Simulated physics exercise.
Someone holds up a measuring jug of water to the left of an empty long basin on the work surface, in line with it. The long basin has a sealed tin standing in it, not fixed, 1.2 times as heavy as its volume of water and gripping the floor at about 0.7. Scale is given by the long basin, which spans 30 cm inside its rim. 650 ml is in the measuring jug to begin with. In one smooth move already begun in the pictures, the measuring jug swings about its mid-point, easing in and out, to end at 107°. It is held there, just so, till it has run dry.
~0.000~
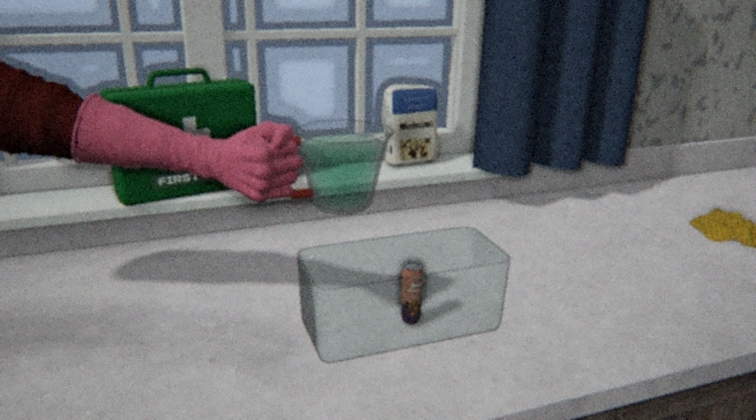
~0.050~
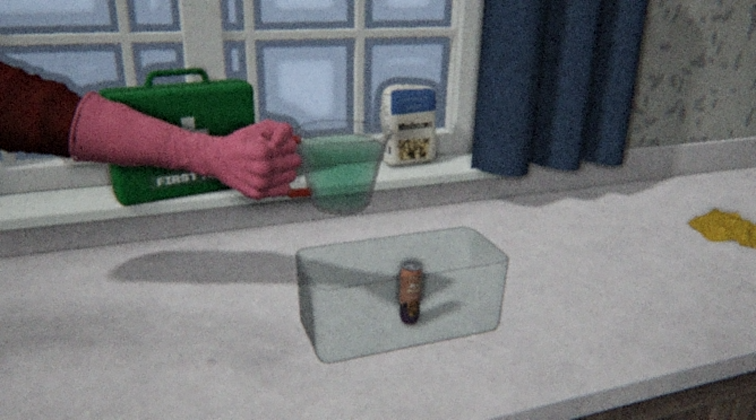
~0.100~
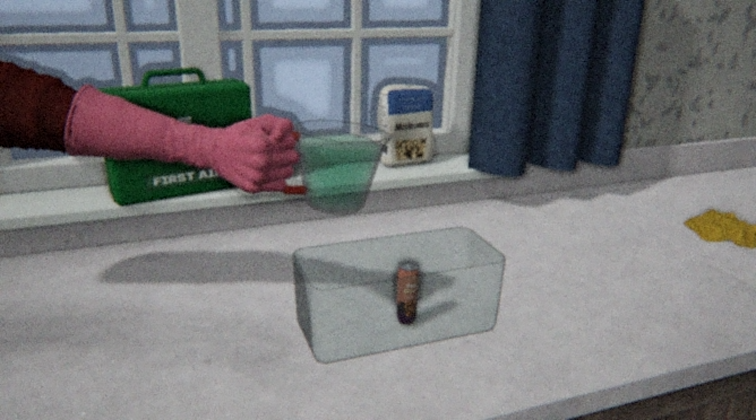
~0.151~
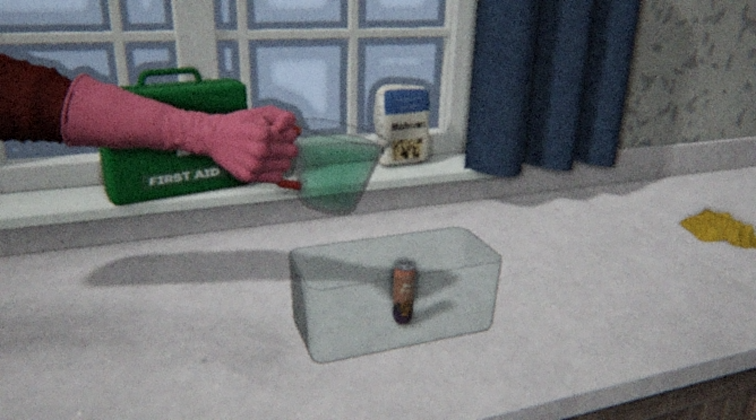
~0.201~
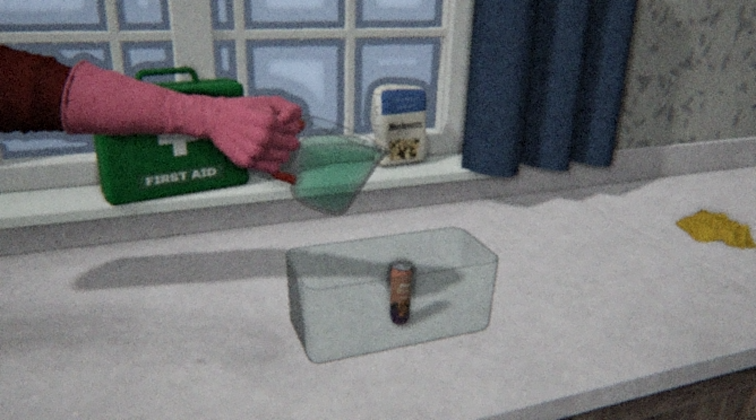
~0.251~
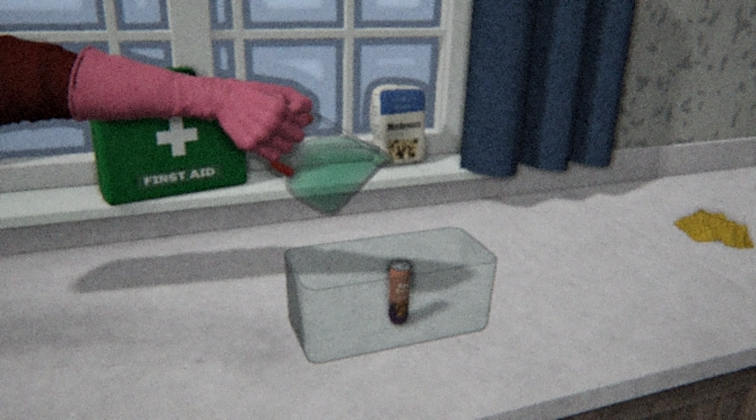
On a pale work surface beside a window, a pink-gloved hand holds a clear jug of greenish water above a long transparent basin, with a small brown cylinder visible through its walls. The jug starts upright, barely leans, then tilts steadily further, its right rim dipping as the glove turns.
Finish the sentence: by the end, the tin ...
By the end, the tin has toppled.
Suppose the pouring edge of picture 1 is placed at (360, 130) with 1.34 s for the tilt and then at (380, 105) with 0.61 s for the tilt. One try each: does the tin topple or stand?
Run one: It tumbles. Run two: It tumbles.
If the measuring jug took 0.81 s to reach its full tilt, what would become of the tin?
After the tilt, the tin is still standing.
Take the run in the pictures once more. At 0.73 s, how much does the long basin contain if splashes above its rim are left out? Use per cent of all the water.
Some 88 percent of the total.
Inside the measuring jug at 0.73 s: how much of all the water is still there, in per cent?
About 3 % is still there.
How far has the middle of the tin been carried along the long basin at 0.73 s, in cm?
About 0 cm.
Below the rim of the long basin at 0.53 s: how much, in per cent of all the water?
Close to 32 in a hundred.
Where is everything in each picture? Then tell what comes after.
In the first picture, it leans 0°; its right rim is at (394, 128); the water meets the walls at (301, 144) and (381, 138); the long basin's rim runs from (306, 270) to (492, 243); the tin's top is at (413, 268).
In the second picture, it leans 1°; its right rim is at (393, 130); the water meets the walls at (300, 144) and (380, 139).
In the third picture, it leans 6°; its right rim is at (392, 134); the water meets the walls at (299, 143) and (378, 141).
In the fourth picture, it leans 13°; its right rim is at (391, 141); the water meets the walls at (300, 142) and (379, 143).
In the fifth picture, it leans 22°; its right rim is at (391, 150); the water meets the walls at (299, 145) and (383, 146).
In the sixth picture, it leans 33°; its right rim is at (390, 161); the water meets the walls at (298, 152) and (381, 153); 2 per cent is over the edge.
Then, 0.53 s in, the tilt is 95° and 38 per cent is still to pour; the tin stands where it began.
Then, 0.73 s in, the tilt is 107° and 3 per cent is still to pour; the tin stands where it began.
Then, 0.94 s in, the tilt is 107° and 0 per cent is still to pour; the tin leans 31°.
Then, 1.17 s in, the tilt is 107° and 0 per cent is still to pour; the tin lies on its side.
Finally, the tin lies on its side.
